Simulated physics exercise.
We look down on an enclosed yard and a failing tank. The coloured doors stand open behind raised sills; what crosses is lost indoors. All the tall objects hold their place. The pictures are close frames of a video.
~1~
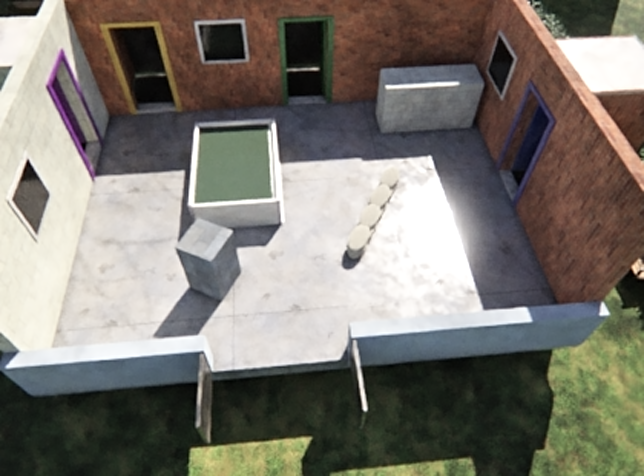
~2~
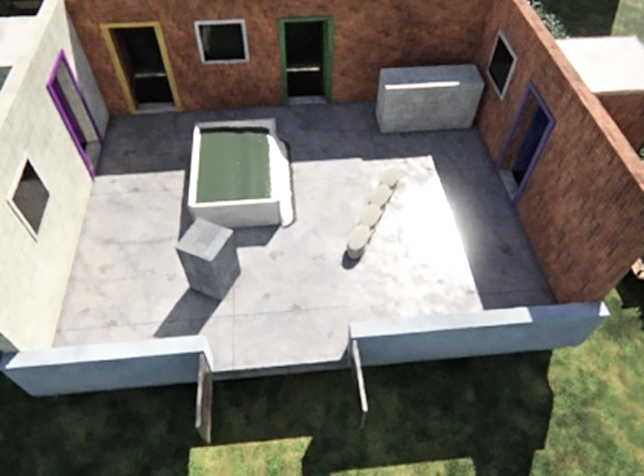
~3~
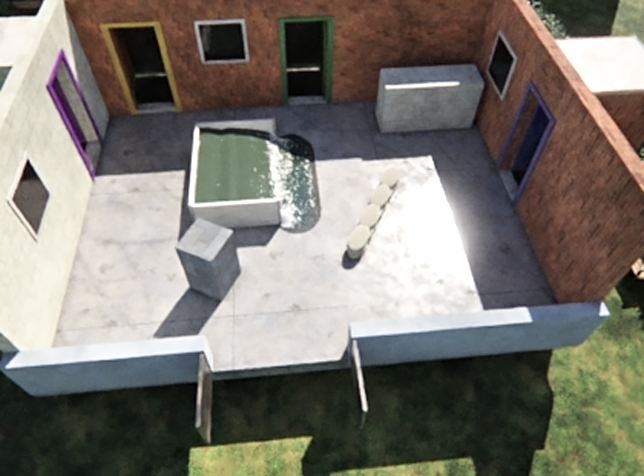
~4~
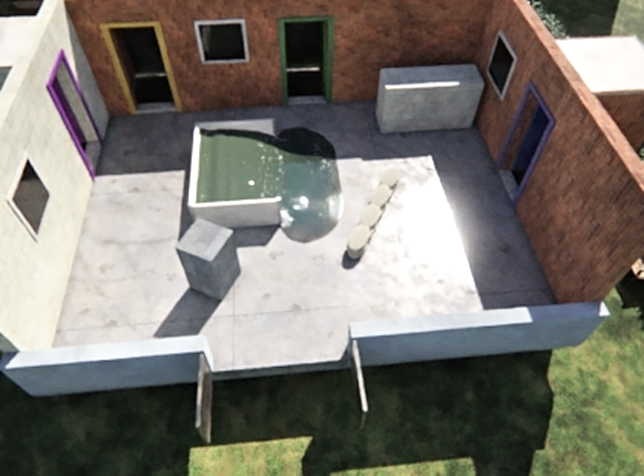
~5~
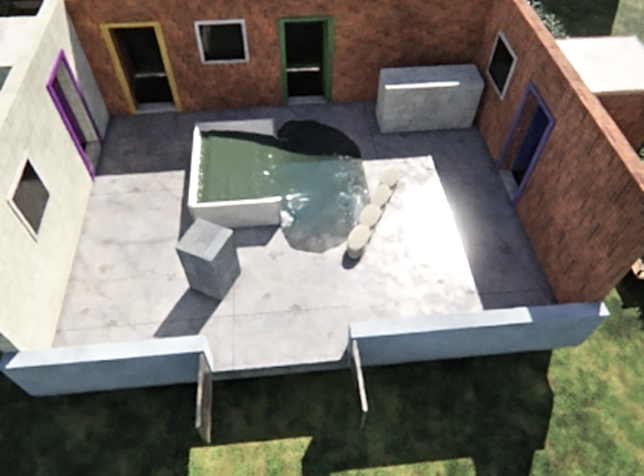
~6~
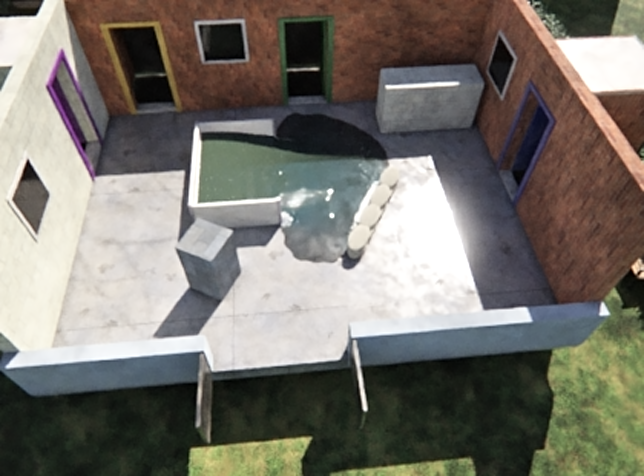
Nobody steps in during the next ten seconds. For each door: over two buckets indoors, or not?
One by one: The purple door holds within the limit; the blue door floods; the green door floods; the yellow door holds within the limit.
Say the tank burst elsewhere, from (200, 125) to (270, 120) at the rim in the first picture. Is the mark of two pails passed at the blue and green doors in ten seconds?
In short: Blue lets less in, green passes that mark.
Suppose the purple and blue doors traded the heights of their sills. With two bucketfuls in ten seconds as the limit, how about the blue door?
Blue holds.
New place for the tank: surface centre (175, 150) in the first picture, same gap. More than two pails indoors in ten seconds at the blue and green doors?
Blue is over, green lets more in.
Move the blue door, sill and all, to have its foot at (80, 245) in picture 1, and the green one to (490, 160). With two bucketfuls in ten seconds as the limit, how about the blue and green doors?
Then: Blue keeps below it; green passes that mark.
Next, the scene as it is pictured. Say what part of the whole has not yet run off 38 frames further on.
About 90 per cent.
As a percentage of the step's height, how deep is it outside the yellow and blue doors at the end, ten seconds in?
About 50 and 90 per cent.
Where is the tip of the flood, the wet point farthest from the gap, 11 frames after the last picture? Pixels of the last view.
Roughly at (465, 96).
A moment on, water covers 25 % of the floor; the purple door not reached, the blue door not reached, the green door wet at the sill, nothing in, the yellow door not reached.
Next, water covers 30 % of the floor; the purple door not reached, the blue door wet at the sill, nothing in, the green door under two buckets in, the yellow door not reached.
Then, water covers 45 % of the floor; the purple door not reached, the blue door under two buckets in, the green door under two buckets in, the yellow door not reached.
Later, water covers 70 % of the floor; the purple door not reached, the blue door over two buckets in, the green door over two buckets in, the yellow door wet at the sill, nothing in.
In the end, water covers 90 % of the floor; the purple door wet at the sill, nothing in, the blue door over two buckets in, the green door over two buckets in, the yellow door wet at the sill, nothing in.
